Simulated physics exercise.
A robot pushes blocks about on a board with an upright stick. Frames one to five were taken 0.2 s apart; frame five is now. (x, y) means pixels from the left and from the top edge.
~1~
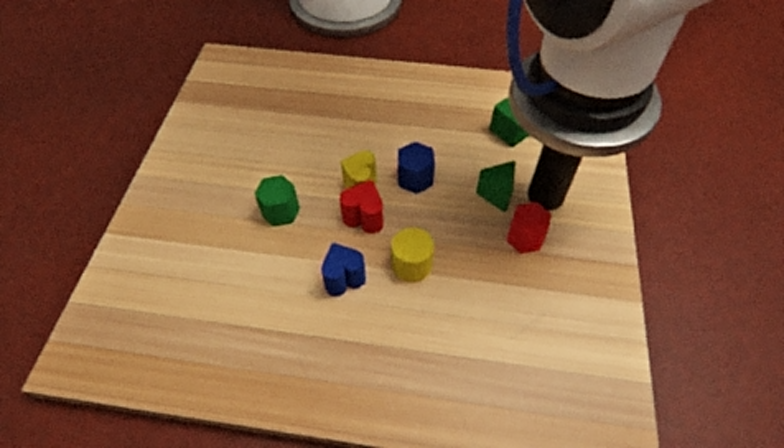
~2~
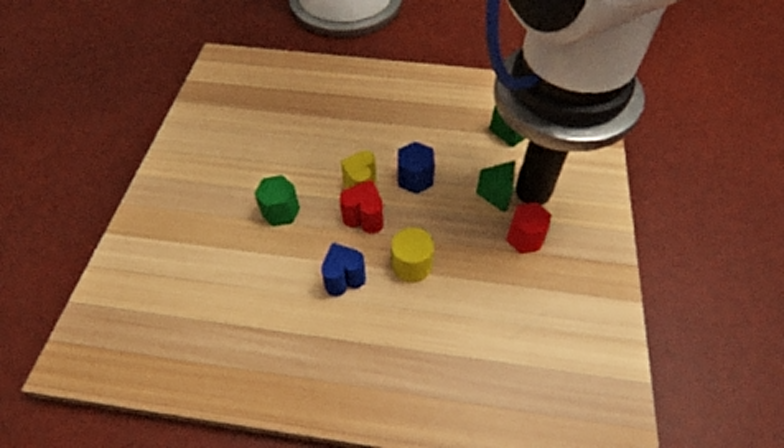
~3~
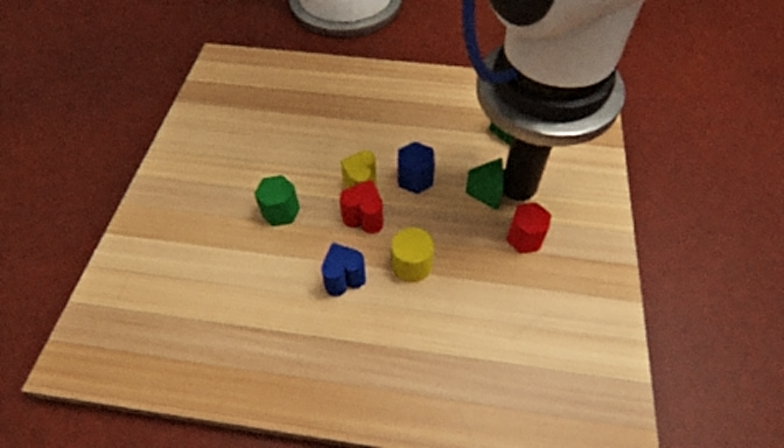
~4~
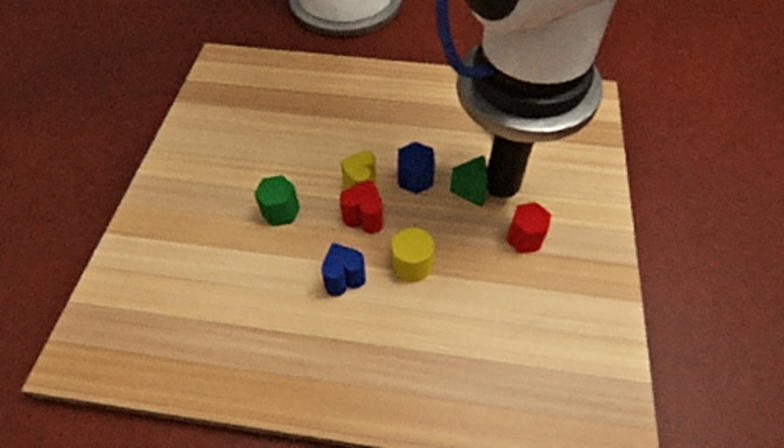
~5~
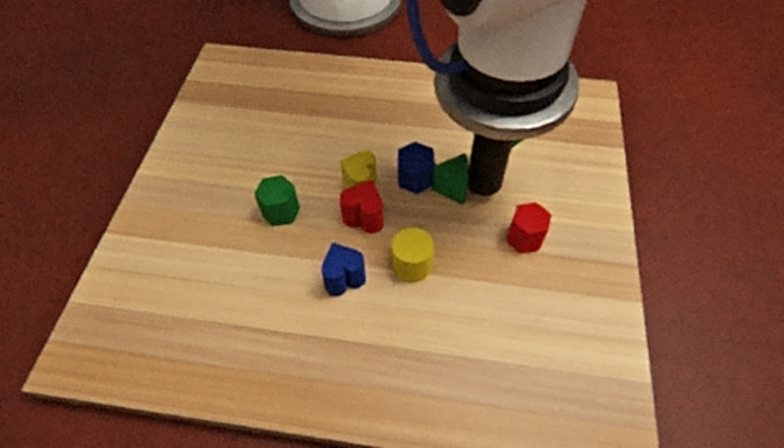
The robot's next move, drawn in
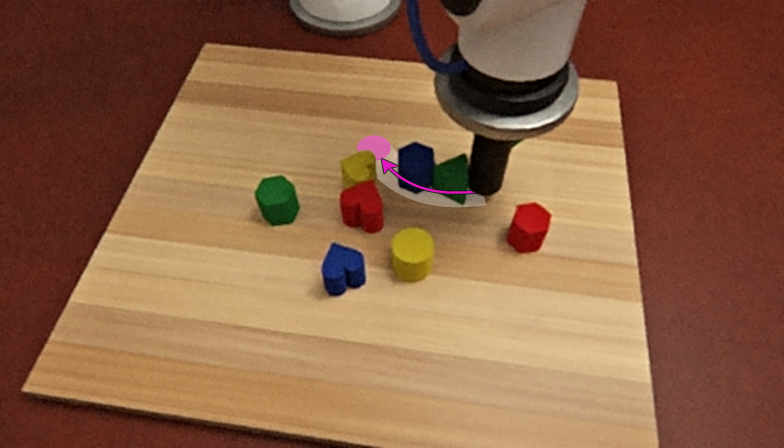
A robot arm moves left and pushes the green three-sided block toward the blue block.
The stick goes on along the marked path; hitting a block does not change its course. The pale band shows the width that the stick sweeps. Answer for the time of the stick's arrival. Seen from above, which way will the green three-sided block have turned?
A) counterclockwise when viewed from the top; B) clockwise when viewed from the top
That would be A.
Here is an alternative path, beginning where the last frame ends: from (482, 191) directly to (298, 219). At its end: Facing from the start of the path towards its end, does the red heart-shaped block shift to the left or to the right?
Sideways shift: Left.
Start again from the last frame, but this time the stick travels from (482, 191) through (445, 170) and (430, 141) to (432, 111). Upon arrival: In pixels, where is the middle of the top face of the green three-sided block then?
By then it is at (432, 169).
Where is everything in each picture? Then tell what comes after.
Lower end of the stick at (546, 196), tops of blocks, yellow heart-shaped block at (359, 164), red heart-shaped block at (363, 197), blue hexagonal block at (416, 156), green three-sided block at (502, 174), red hexagonal block at (533, 217), in the first frame.
Stick at (533, 192), blocks as before, in the second frame.
Stick at (519, 187), green three-sided block at (491, 172), in the third frame.
Stick at (502, 184), green three-sided block at (474, 169), in the fourth frame.
Stick at (484, 182), yellow heart-shaped block at (359, 164), red heart-shaped block at (363, 197), blue hexagonal block at (416, 156), green three-sided block at (456, 167), red hexagonal block at (533, 217), in the fifth frame.
The drawn path runs from (482, 191) over (437, 191) and (398, 175) to (374, 148).
The first path, step by step. One third of the way, stick at (438, 183); blue hexagonal block at (396, 151), turned 55° clockwise; green three-sided block at (409, 174).
Two thirds of the way, stick at (398, 166); yellow heart-shaped block at (351, 164); red heart-shaped block at (361, 199); blue hexagonal block at (369, 135), turned 80° clockwise; green three-sided block at (376, 170), turned 45° anticlockwise.
At the end, stick at (373, 139); yellow heart-shaped block at (351, 164); red heart-shaped block at (361, 199); blue hexagonal block at (341, 113), turned 60° clockwise; green three-sided block at (376, 170), turned 45° anticlockwise; red hexagonal block not moved.
